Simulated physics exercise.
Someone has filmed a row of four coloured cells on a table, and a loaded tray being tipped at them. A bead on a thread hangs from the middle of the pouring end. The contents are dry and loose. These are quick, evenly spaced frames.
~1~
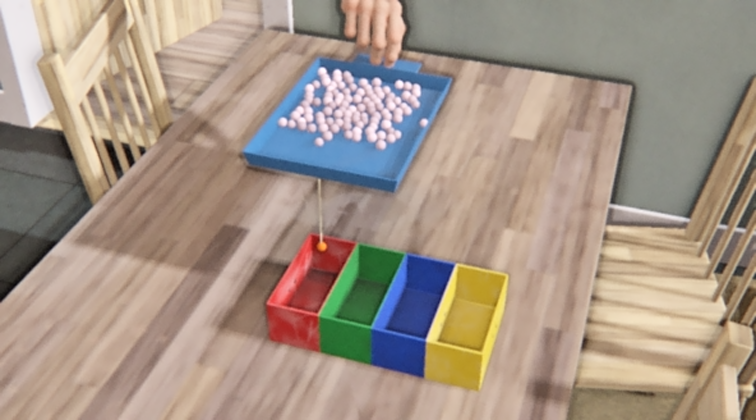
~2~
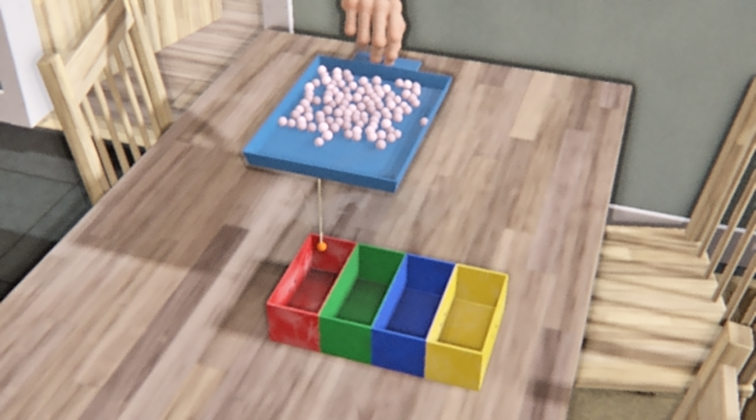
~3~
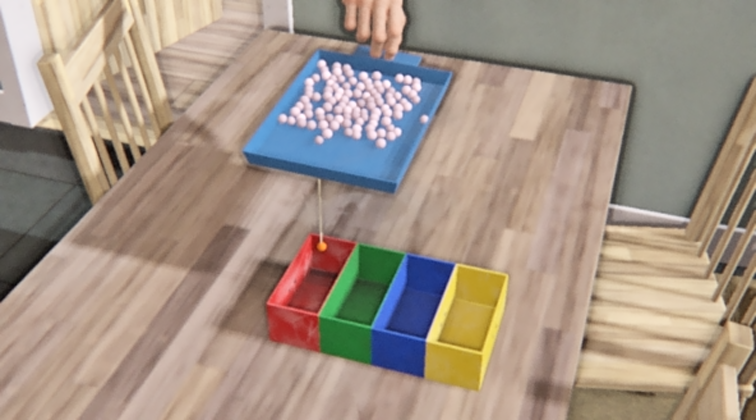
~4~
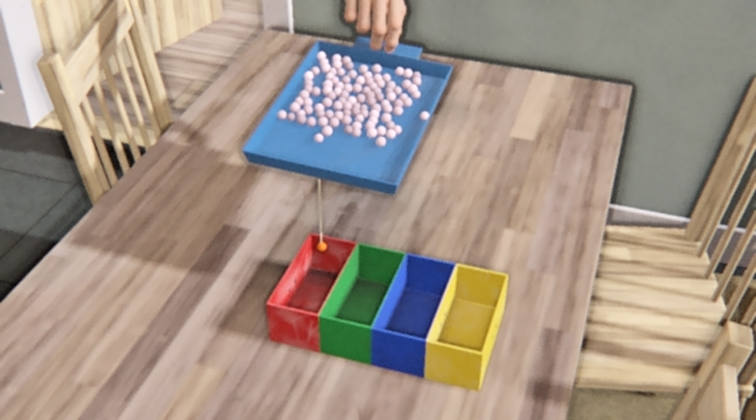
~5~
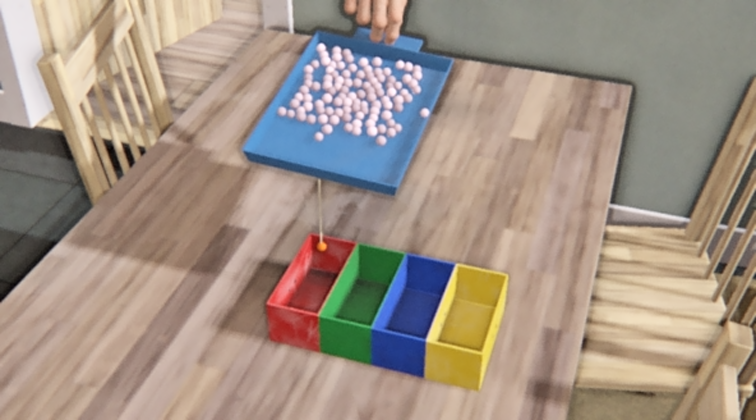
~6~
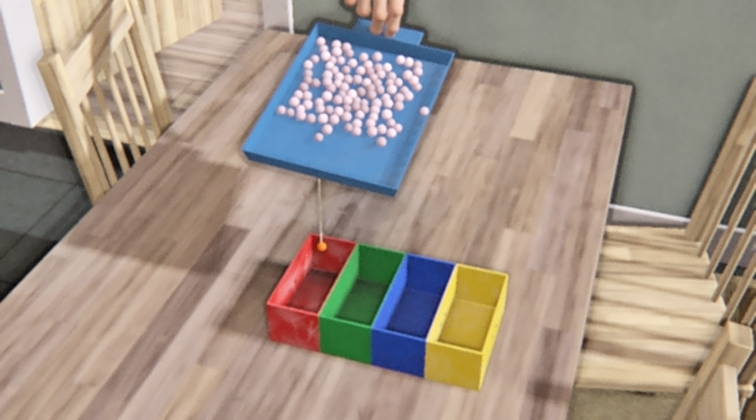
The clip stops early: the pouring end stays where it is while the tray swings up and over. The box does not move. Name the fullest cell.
The green cell gets the most.
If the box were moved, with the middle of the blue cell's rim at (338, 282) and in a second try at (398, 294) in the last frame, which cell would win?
First that yellow cell, then the cell in blue.
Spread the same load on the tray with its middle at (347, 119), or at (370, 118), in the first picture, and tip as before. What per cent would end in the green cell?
Near 60 % and 60 %.
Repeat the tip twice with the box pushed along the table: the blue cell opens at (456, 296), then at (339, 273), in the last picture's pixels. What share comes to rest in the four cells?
About 90 and 100 per cent.
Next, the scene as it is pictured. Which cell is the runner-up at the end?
Next in line is the blue one.
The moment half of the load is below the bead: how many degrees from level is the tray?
Roughly 95°.
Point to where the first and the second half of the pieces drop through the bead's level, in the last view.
Around (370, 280) and then (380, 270).
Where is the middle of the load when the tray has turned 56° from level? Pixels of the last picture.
Roughly at (362, 167).
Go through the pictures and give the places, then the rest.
Corners of the pouring end at (248, 150) and (394, 178), level; middle of the load at (360, 108), sugar pearls; bead on its thread at (322, 247); red cell at (294, 324); green cell at (345, 337); blue cell at (399, 349); yellow cell at (454, 362), in the first picture.
Corners of the pouring end at (248, 150) and (394, 178), level; middle of the load at (360, 107), in the second picture.
Corners of the pouring end at (248, 149) and (394, 179), tipped barely, lowest at the right corner; middle of the load at (360, 104), in the third picture.
Corners of the pouring end at (248, 149) and (394, 181), tipped a little, lowest at the right corner; middle of the load at (360, 99), in the fourth picture.
Corners of the pouring end at (247, 148) and (394, 183), tipped a little, lowest at the right corner; middle of the load at (361, 95), in the fifth picture.
Corners of the pouring end at (247, 148) and (394, 185), tipped a little, lowest at the right corner; middle of the load at (361, 92), about two thirds on the move; red cell at (294, 324); green cell at (345, 337); blue cell at (399, 349); yellow cell at (454, 362), in the sixth picture.
Soon after the last picture, tray tipped steeply; nearly all on the tray; a stray few in the green cell; a stray few falling or outside the box.
A little later, tray tipped right over; about a quarter on the tray; about a third in the green cell; a small part in the blue cell; a small part in the red cell; a stray few in the yellow cell; about a quarter falling or outside the box.
Later still, tray tipped past a quarter turn; about two thirds in the green cell; about a quarter in the blue cell; a small part in the red cell; a stray few in the yellow cell; a stray few falling or outside the box.
At rest, tray tipped past a quarter turn; about two thirds in the green cell; about a quarter in the blue cell; a small part in the red cell; a stray few in the yellow cell; a stray few outside the box.
